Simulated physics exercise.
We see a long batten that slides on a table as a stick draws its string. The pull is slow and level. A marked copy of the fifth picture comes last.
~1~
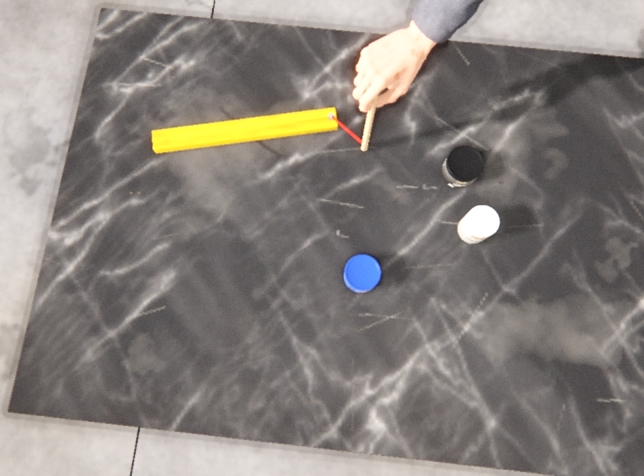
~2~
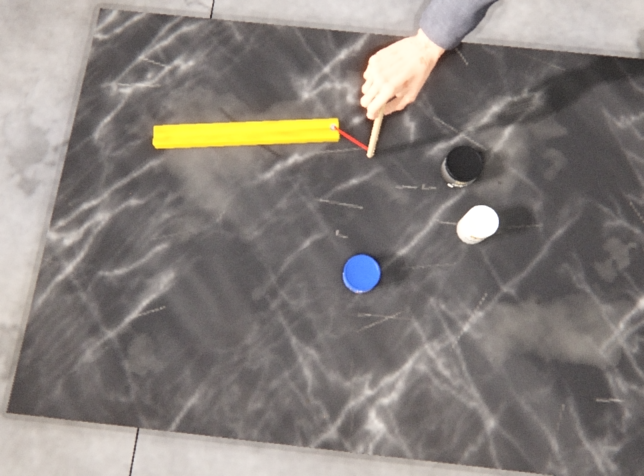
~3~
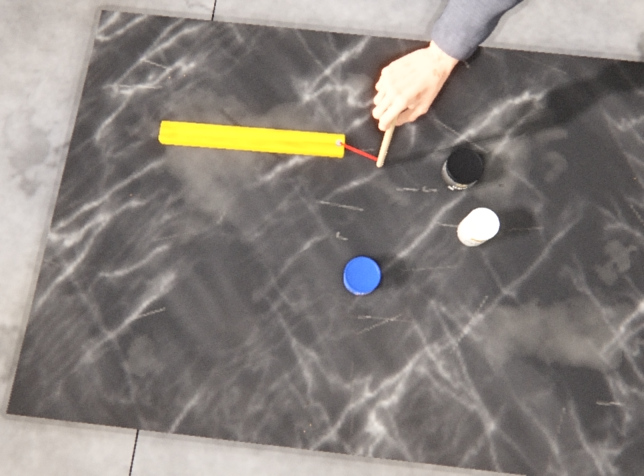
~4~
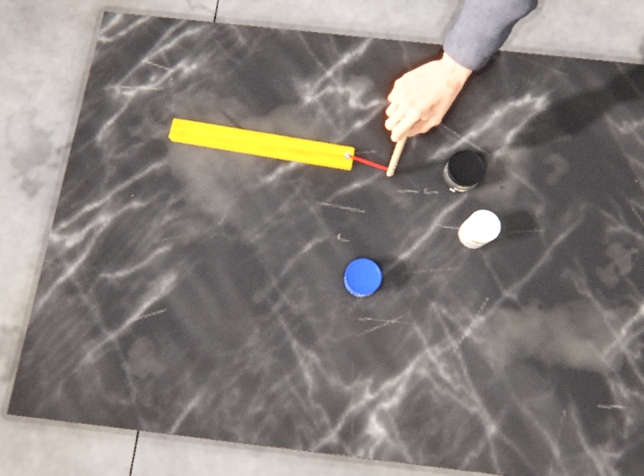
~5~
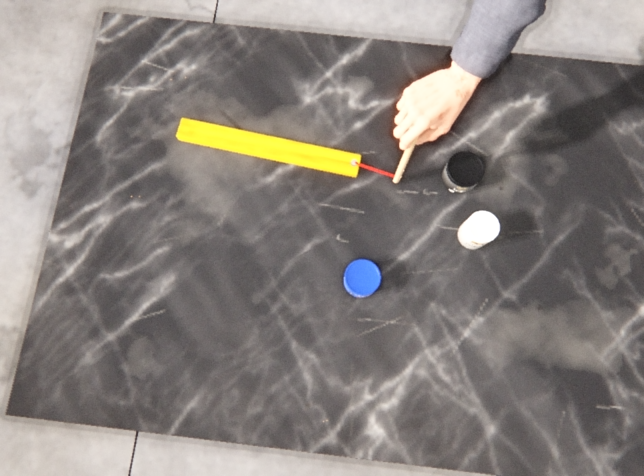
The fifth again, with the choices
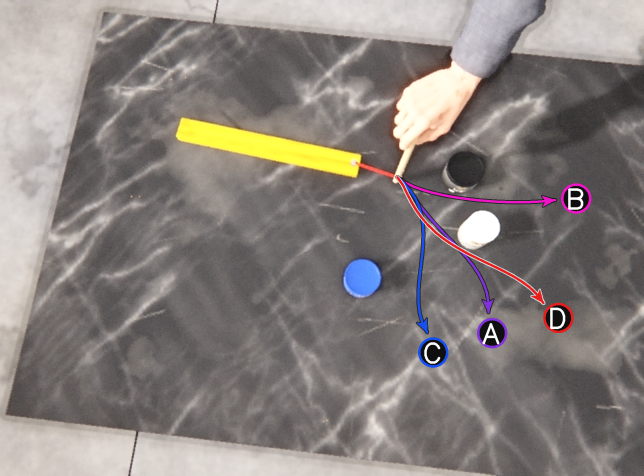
A long yellow bar slid slowly to the right and swung its right end downward as a hand with a small stick pulled its red string, while the blue, black and white containers stayed still.
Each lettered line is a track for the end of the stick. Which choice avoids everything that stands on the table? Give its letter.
Take A.
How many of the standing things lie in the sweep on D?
In all, one.
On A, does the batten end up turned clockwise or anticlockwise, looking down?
On that path, clockwise.
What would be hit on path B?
It is the black tub.
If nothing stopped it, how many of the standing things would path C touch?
In all, one.
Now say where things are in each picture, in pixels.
The first frame shows yellow batten (245, 128); black tub (462, 167); white jar (477, 226).
The second frame shows yellow batten (246, 132); blue tub (361, 275).
The third frame shows yellow batten (252, 137); white jar (477, 228).
The fourth frame shows yellow batten (262, 142); black tub (463, 172).
The fifth frame shows yellow batten (268, 145); blue tub (362, 279); black tub (462, 173); white jar (478, 231).
On the marked copy, A from (398, 177) via (453, 243) to (488, 312); B from (398, 177) via (479, 200) to (555, 200); C from (398, 177) via (422, 254) to (427, 332); D from (398, 177) via (459, 249) to (543, 303).
Following A. Soon after the start, foot of the stick (433, 222), middle of the batten (310, 165).
Later, foot of the stick (472, 266), middle of the batten (354, 192).
In the end, foot of the stick (488, 315), middle of the batten (384, 218); nothing has been touched.
As for the rest, B meets the black tub; C meets the blue tub; D meets the white jar.
